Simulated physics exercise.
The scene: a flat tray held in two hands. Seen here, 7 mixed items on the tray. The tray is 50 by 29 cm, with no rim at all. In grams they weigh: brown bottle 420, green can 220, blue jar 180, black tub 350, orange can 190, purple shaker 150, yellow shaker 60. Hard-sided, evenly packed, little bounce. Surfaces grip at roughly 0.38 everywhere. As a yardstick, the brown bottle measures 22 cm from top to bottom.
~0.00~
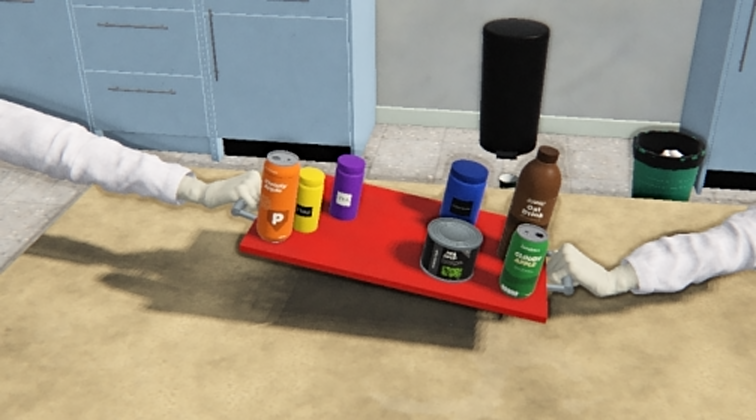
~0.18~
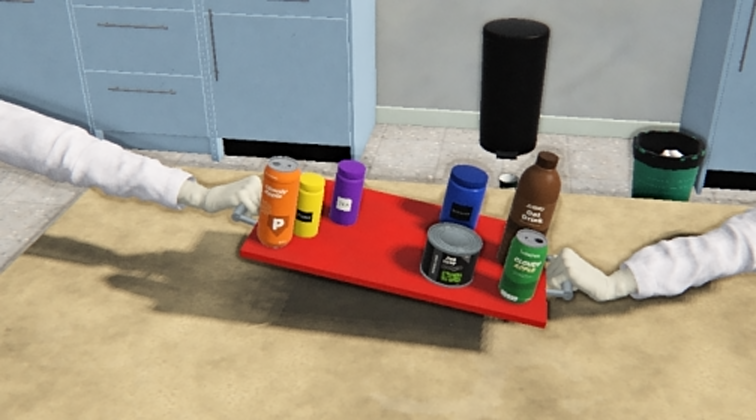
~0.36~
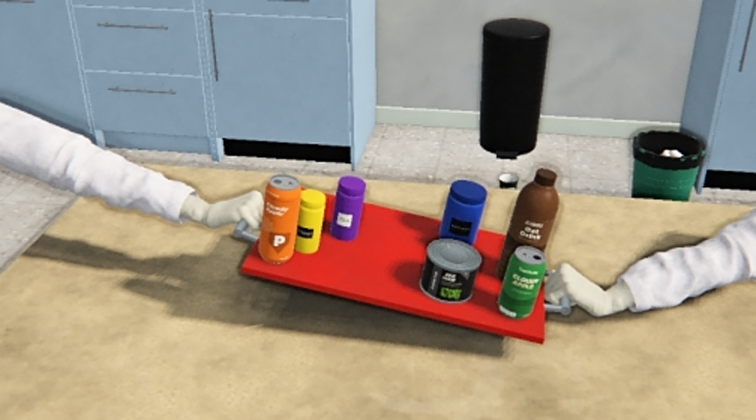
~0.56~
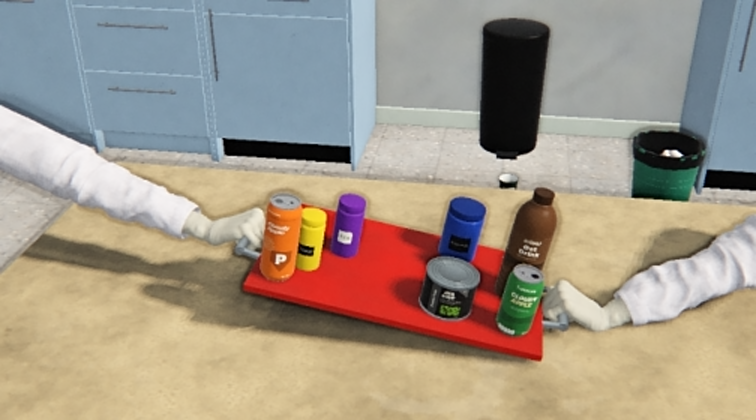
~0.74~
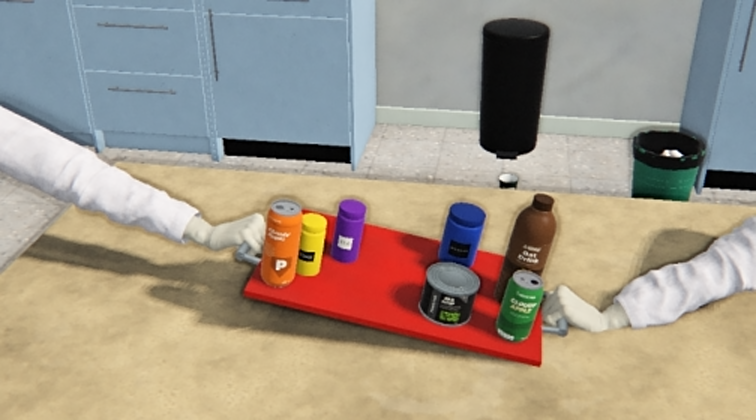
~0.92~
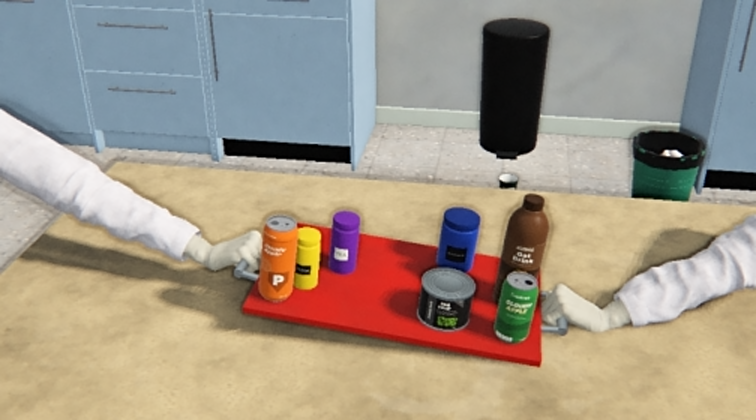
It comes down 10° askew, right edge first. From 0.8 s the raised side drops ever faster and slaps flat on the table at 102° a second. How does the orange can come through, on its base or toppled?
The orange can tips over.
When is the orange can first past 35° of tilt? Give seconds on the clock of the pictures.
At about 1.3 s.
Around 1.02 s, tray flat on the table; orange can tipped 4° against what carries it near (269, 282).
Around 1.12 s, tray flat on the table; orange can tipped 19° against what carries it near (258, 279).
Around 1.32 s, tray flat on the table; orange can now off the tray.
Around 1.42 s, tray flat on the table.
Finally (1.8 s), off the tray and tipped over, orange can; the other 6 still in place (within 5 cm). In the last view, orange can near (215, 301).
